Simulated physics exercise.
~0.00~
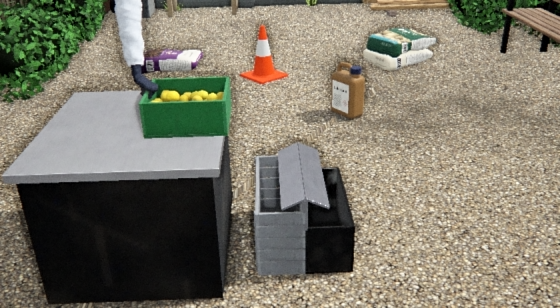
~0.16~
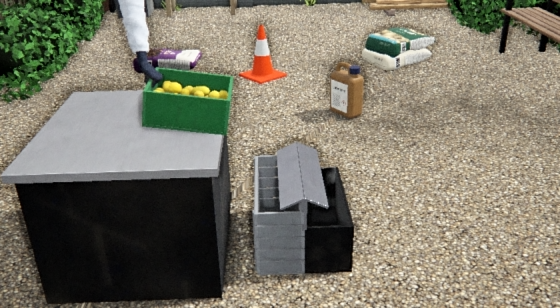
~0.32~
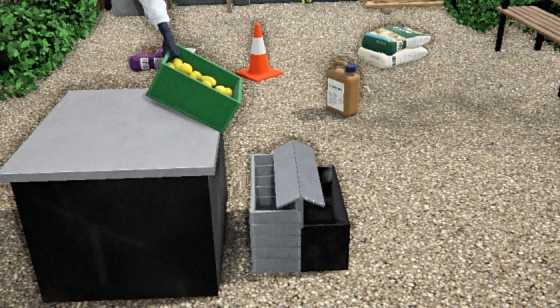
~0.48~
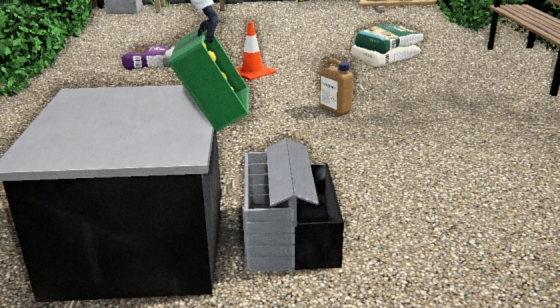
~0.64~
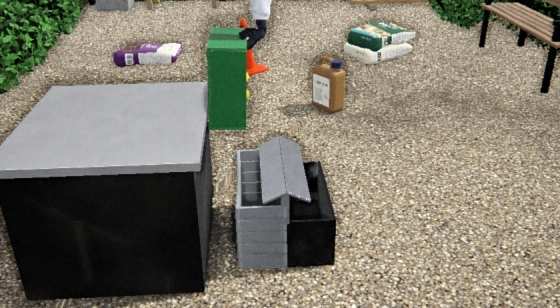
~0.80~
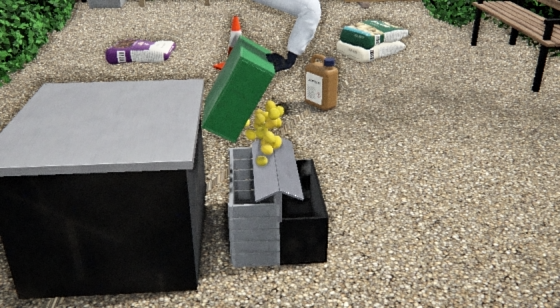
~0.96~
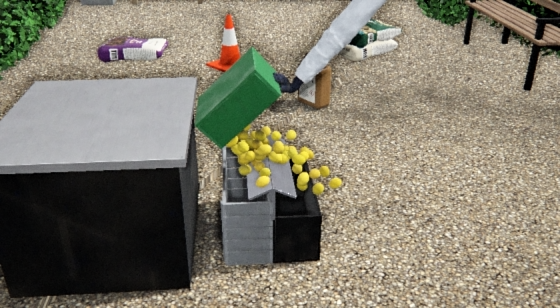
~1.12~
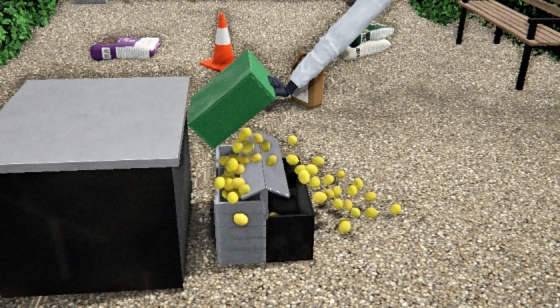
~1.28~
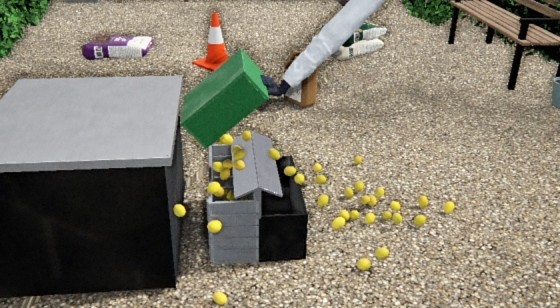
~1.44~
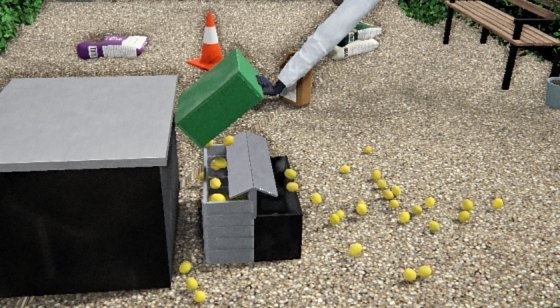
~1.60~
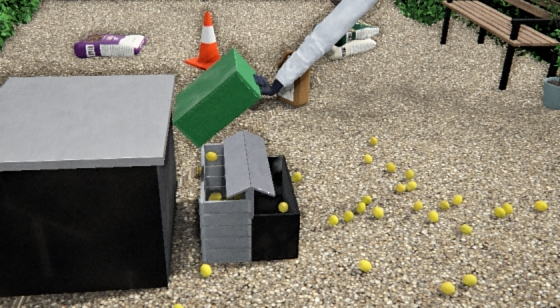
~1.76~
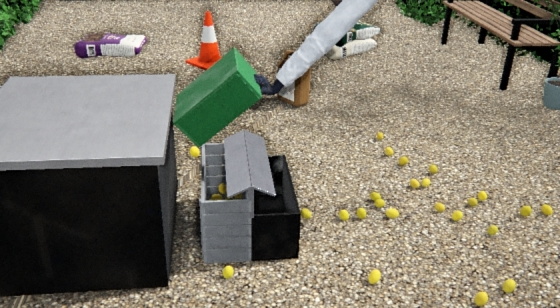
A green crate of yellow lemons rests on the edge of a grey-topped black bench on a gravel yard, seen from above, with an orange cone, a brown jug, sacks and a wooden seat behind. A gloved hand lifts it and tips it steadily to the right over a grey tote and a black tub joined under a small grey roof. The lemons tumble onto the ridge, some dropping into the tote while many bounce rightward past the tub. The crate stays held upended as stray lemons roll outward, ending widely scattered over the gravel, mostly on the right.
